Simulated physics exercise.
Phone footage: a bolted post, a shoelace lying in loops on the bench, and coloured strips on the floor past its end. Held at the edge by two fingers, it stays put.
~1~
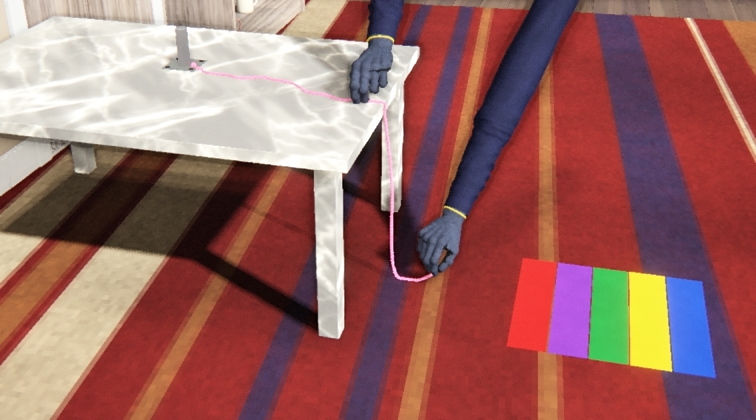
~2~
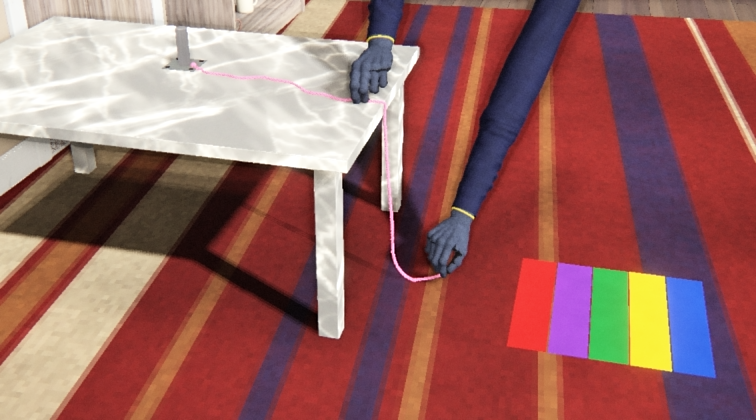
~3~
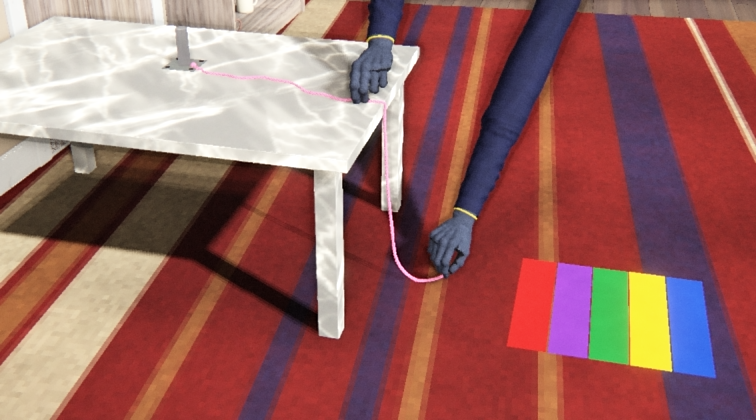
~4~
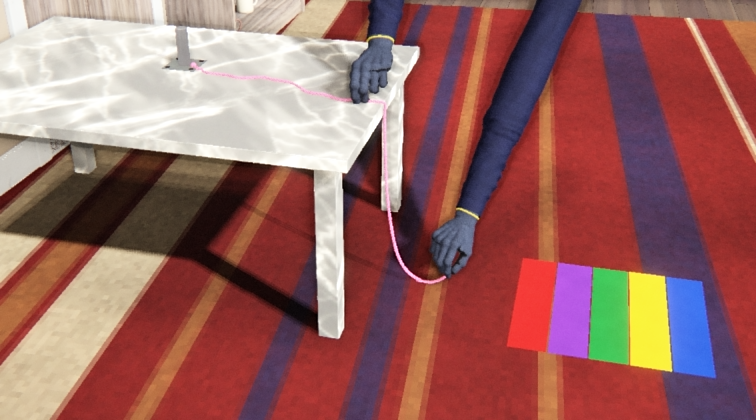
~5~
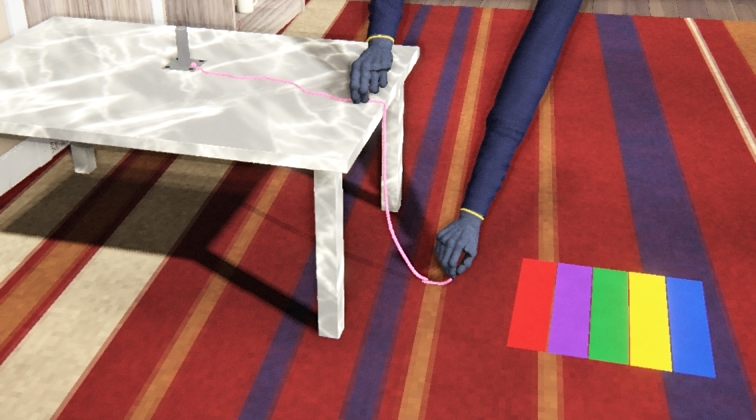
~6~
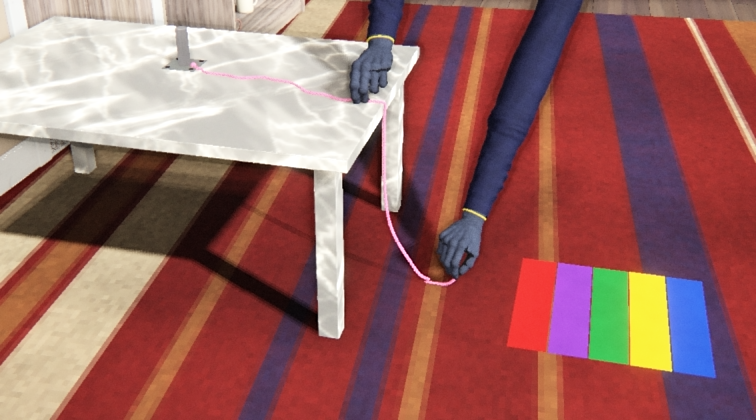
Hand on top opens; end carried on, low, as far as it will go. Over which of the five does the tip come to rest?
Over the purple one.
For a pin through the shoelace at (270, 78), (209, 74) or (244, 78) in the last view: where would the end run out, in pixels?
Pixel spots, one per try: About (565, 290), (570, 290), (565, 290).
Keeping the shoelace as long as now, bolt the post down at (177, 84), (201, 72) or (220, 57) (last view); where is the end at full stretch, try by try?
First try about (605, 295), second about (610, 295), third about (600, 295).
Soon after, end near (504, 280); short of the strips.
Then, end near (548, 286); over red.
At full stretch, end near (575, 290); over purple. Over purple.
